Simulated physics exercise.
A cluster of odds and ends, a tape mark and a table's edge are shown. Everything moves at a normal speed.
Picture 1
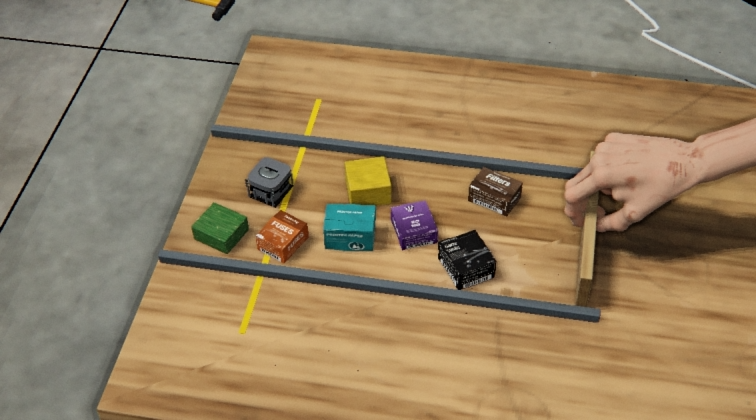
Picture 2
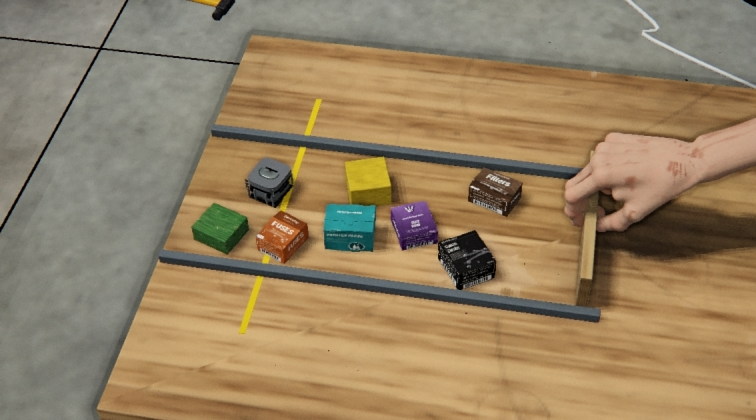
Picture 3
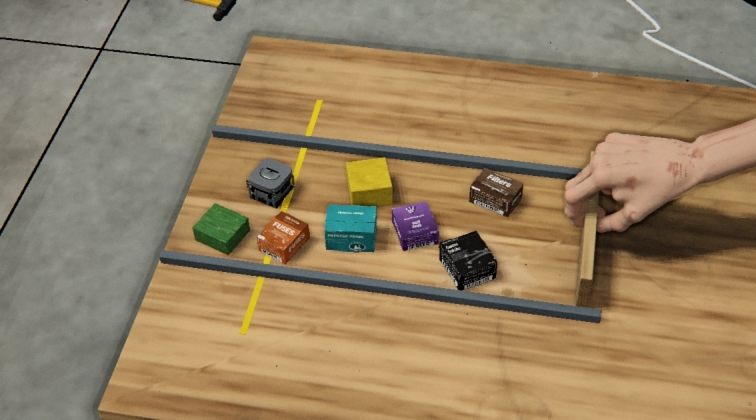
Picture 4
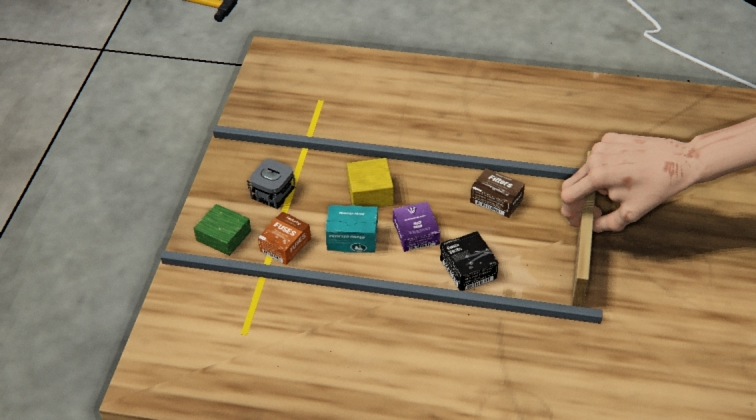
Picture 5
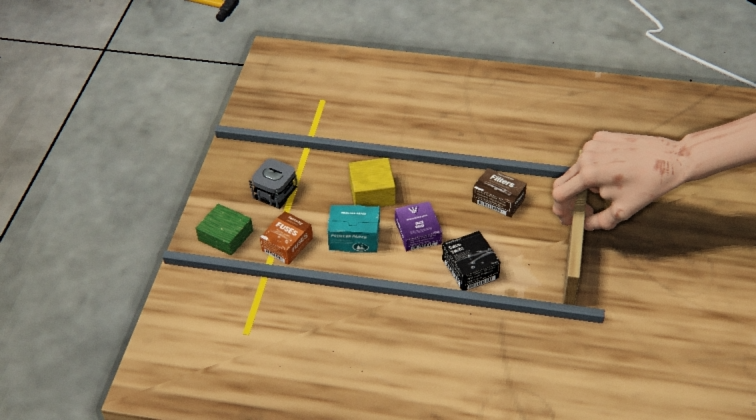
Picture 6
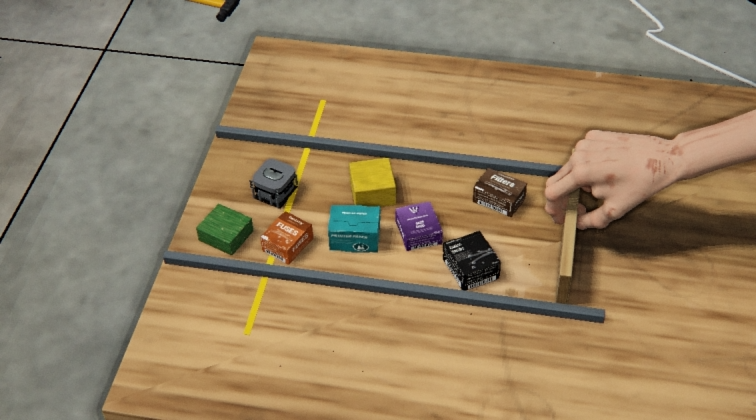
A hand slides a small wooden board slightly left toward scattered blocks and boxes.
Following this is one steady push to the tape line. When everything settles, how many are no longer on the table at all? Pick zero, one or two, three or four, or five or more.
One or two are off the table.
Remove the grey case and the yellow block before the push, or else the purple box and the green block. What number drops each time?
First try: 1 fallen; other try: 0.
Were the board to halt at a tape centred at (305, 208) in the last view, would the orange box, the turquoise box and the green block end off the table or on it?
So the orange box keeps its place, the turquoise box keeps its place and the green block slips off.
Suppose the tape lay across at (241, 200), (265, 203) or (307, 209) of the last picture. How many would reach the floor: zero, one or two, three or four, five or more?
For each place: At least five; three to four; one or two.
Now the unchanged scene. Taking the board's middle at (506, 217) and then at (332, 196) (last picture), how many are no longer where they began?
First 2, then 8.
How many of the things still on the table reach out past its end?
Answer: 2.
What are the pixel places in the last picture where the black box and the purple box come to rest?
The first near (257, 230), the second near (271, 198).
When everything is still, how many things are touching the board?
I count 3 of them.
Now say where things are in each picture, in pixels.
In the first picture, green block (220, 228); grey case (270, 182); orange box (282, 237); board (589, 228); tape (284, 205).
In the second picture, grey case (270, 182); yellow block (368, 183).
In the third picture, orange box (284, 237); black box (468, 260).
In the fourth picture, green block (223, 229); brown box (497, 193).
In the fifth picture, grey case (274, 183); purple box (418, 226).
In the sixth picture, green block (225, 229); grey case (275, 183); orange box (287, 237); board (570, 225); tape (289, 206).
Soon after, none off yet; green block at rest near (225, 229); grey case at rest near (275, 183); orange box at rest near (287, 237).
Then, none off yet; green block at rest near (225, 229); grey case at rest near (275, 183); orange box moving near (278, 238).
Further on, none off yet; green block moved about its own width near (173, 228); grey case moved about its own width near (231, 181); orange box moved well along near (210, 231).
At rest, the number that fall off is one or two; fallen, green block.
